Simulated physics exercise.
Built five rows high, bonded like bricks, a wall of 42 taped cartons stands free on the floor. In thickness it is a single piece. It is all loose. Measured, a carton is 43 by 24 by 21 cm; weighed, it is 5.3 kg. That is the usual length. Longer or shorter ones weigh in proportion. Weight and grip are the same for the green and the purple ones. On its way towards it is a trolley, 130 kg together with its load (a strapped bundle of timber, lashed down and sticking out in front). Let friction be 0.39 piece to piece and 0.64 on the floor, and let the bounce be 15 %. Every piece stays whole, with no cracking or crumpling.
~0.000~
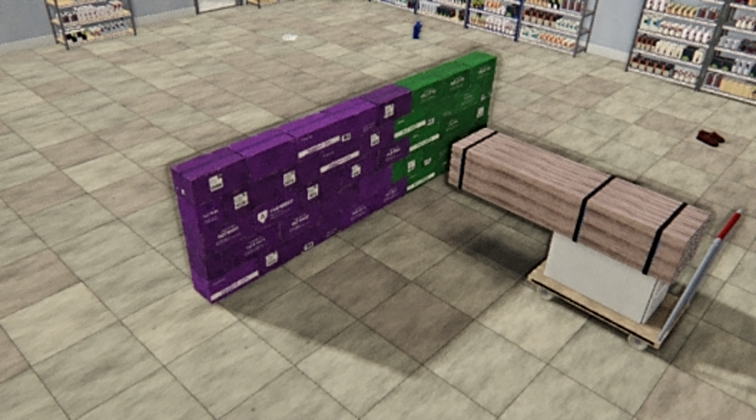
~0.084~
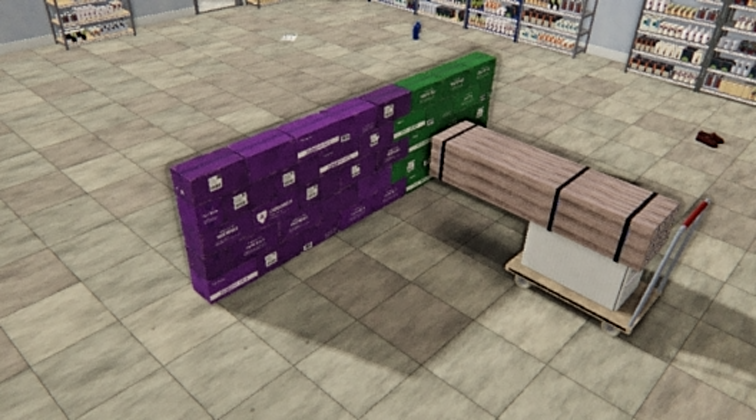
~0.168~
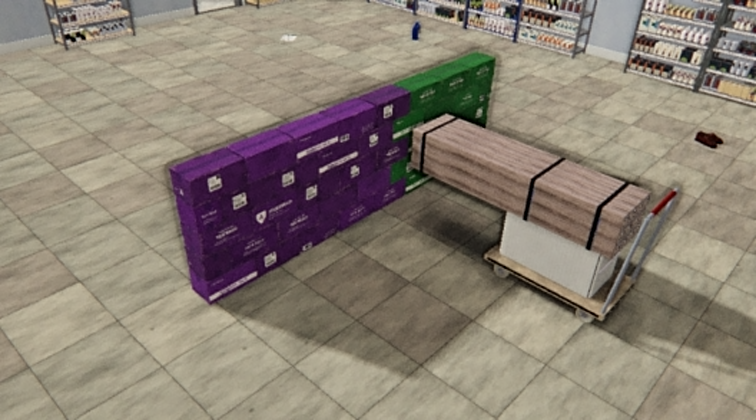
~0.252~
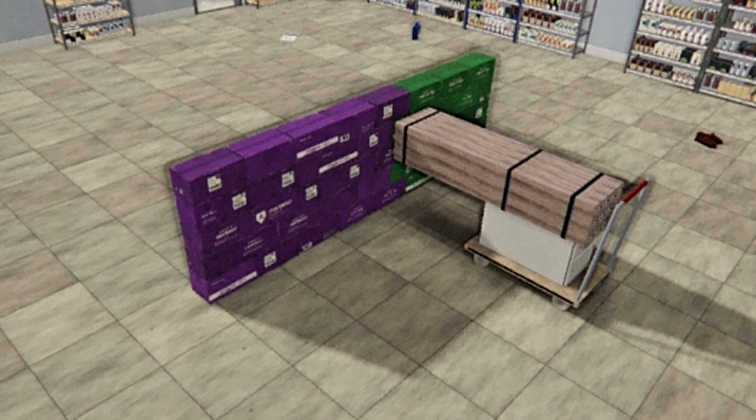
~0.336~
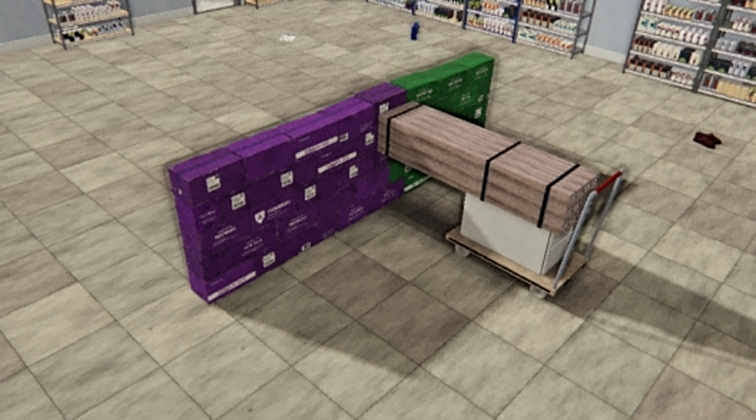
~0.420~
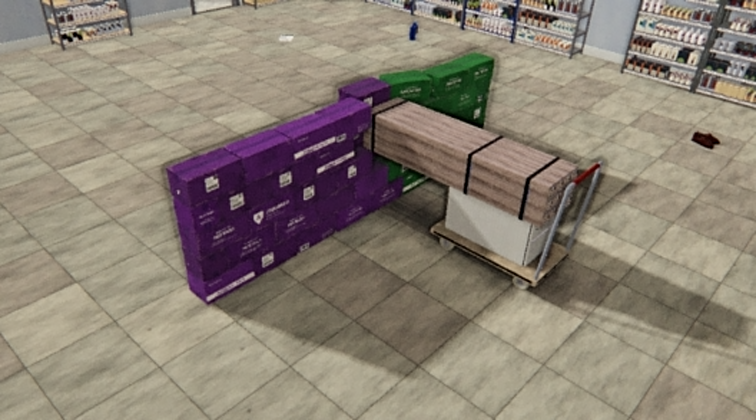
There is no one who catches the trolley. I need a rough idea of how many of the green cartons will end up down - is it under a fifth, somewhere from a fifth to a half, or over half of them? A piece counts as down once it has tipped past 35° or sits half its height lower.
I'd say from a fifth to a half of them.
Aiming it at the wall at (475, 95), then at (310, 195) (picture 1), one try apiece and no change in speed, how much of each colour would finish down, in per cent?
You'd get purple at 0 followed by 60, and green at 50 followed by 0 percent.
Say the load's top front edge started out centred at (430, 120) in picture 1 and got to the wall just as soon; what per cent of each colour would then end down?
You'd end up with purple at 20 per cent down and green at 40 per cent.
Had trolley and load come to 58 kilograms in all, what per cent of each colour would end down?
Then purple 20, green 30 per cent.
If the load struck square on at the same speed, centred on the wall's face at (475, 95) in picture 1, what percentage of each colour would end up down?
Then purple 0, green 50 per cent.
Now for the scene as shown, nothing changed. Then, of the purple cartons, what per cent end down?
The purple group ends with 10% down.
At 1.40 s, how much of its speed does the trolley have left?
Speed: Close to 0.1 m/s.
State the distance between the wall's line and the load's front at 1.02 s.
105 cm beyond.
After 0.54 s, load 39 cm past the wall's line, still rolling; none of the 17 green cartons down (0 of 42 in all colours); top green carton 9° from how it stood; top purple carton 45 mm from its place.
After 0.78 s, load 78 cm past the wall's line, still rolling; 5 of the 17 green cartons down (8 of 42 in all colours); top green carton 33° from how it stood; top purple carton 11° from how it stood.
After 1.02 s, load 1.05 m past the wall's line, still rolling; 6 of the 17 green cartons down (9 of 42 in all colours); top green carton 47° from how it stood, 18 cm lower; top purple carton 21° from how it stood.
After 1.40 s, load 1.19 m past the wall's line, still rolling; 5 of the 17 green cartons down (8 of 42 in all colours); top green carton 41° from how it stood, 69 cm lower; top purple carton 23° from how it stood.
In the end (3.3 s), load 1.19 m past the wall's line, stopped; 5 of the 17 green cartons down (8 of 42 in all colours); top green carton on its side; top purple carton 24° from how it stood. That is 29 per cent. From the last view, middles, top green carton near (397, 113), top purple carton near (334, 115).
